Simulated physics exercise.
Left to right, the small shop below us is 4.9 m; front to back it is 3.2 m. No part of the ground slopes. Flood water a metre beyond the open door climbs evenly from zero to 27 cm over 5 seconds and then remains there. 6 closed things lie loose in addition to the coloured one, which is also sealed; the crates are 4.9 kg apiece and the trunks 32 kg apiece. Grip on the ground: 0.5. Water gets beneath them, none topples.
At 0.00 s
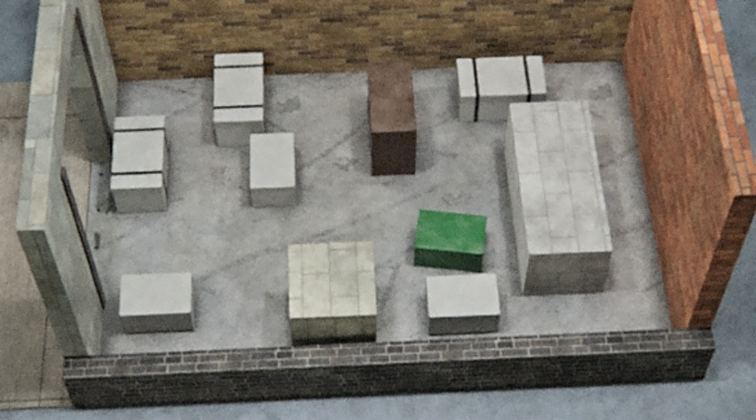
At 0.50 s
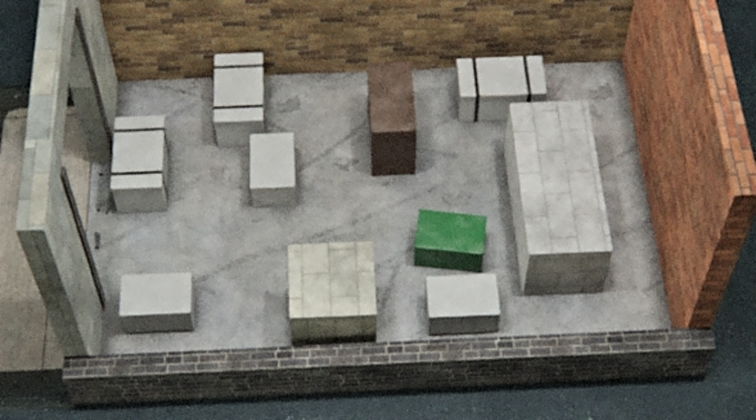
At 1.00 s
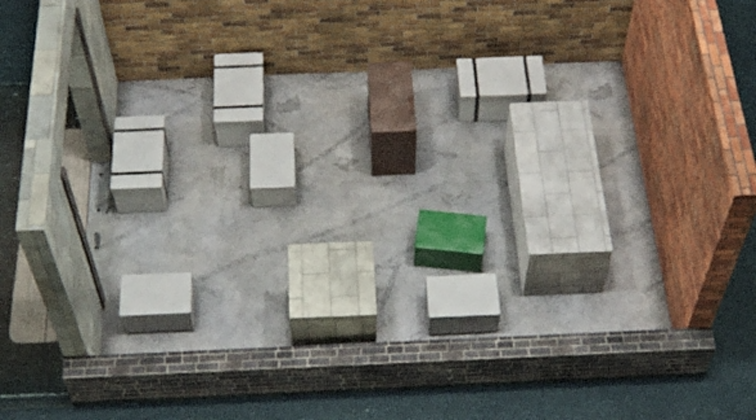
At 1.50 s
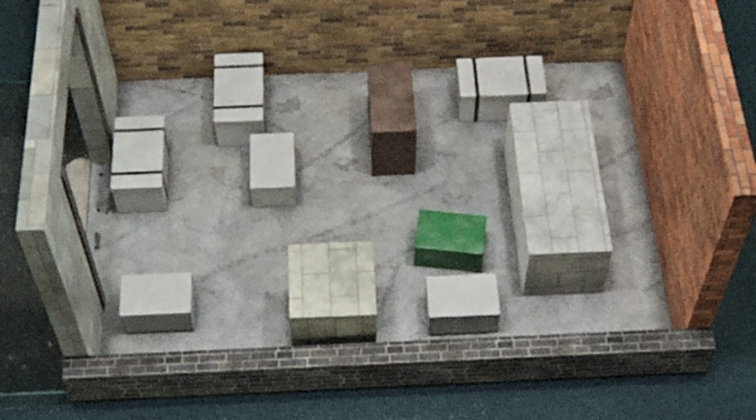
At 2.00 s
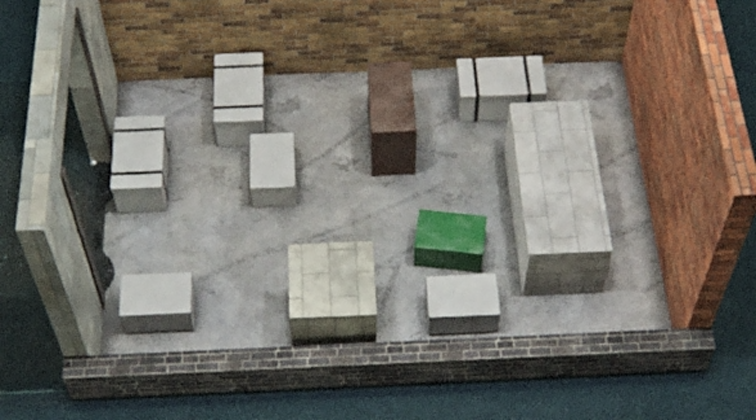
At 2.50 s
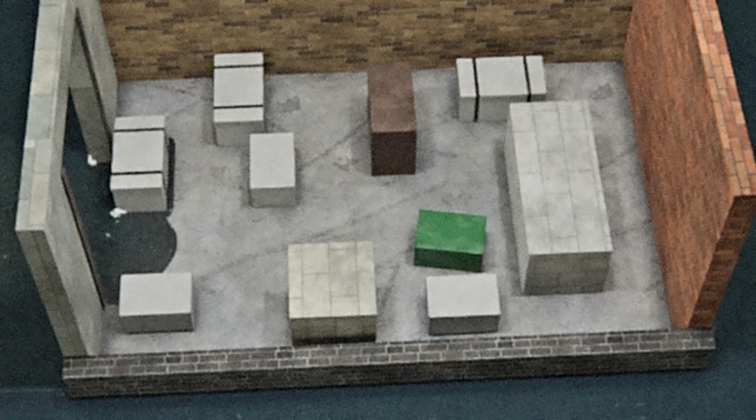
To begin with, a small walled shop seen from above holds pale boxes, a brown one and a green crate on a dry grey floor. Dark water covers the paved strip outside the left wall, then enters through the opening there and spreads around the nearest boxes, while nothing inside shifts.
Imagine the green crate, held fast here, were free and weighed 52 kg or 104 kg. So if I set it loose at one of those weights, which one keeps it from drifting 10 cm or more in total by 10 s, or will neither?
The lighter weight will do.
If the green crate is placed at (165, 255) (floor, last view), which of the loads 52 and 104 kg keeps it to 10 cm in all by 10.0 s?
Here only the heavier suffices.
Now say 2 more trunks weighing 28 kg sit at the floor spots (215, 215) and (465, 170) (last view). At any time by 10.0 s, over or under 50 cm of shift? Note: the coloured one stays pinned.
In order: Above the mark, within the mark.
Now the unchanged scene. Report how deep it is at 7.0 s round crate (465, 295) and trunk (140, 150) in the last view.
Roughly 6 and 11 cm.
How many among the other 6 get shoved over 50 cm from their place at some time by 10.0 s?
That adds up to 4.
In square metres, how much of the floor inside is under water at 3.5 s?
Close to 2.5 m2, I'd say.
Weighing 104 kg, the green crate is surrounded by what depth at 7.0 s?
8 cm, roughly.
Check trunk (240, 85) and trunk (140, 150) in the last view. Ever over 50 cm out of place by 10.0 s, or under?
Object 1: Not surpassed, object 2: Surpassed.
After 3.5 s the green crate would be 0 cm from its start with 52 kg and 0 cm from its start with 104 kg; 0 cm of water round it then.
After 4.5 s the green crate would be 0 cm from its start with 52 kg and 0 cm from its start with 104 kg; 2 cm of water round it then.
After 7.0 s the green crate would be 0 cm from its start with 52 kg and 0 cm from its start with 104 kg; 8 cm of water round it then.
After 10.0 s the green crate would be 0 cm from its start with 52 kg and 0 cm from its start with 104 kg; 14 cm of water round it then.
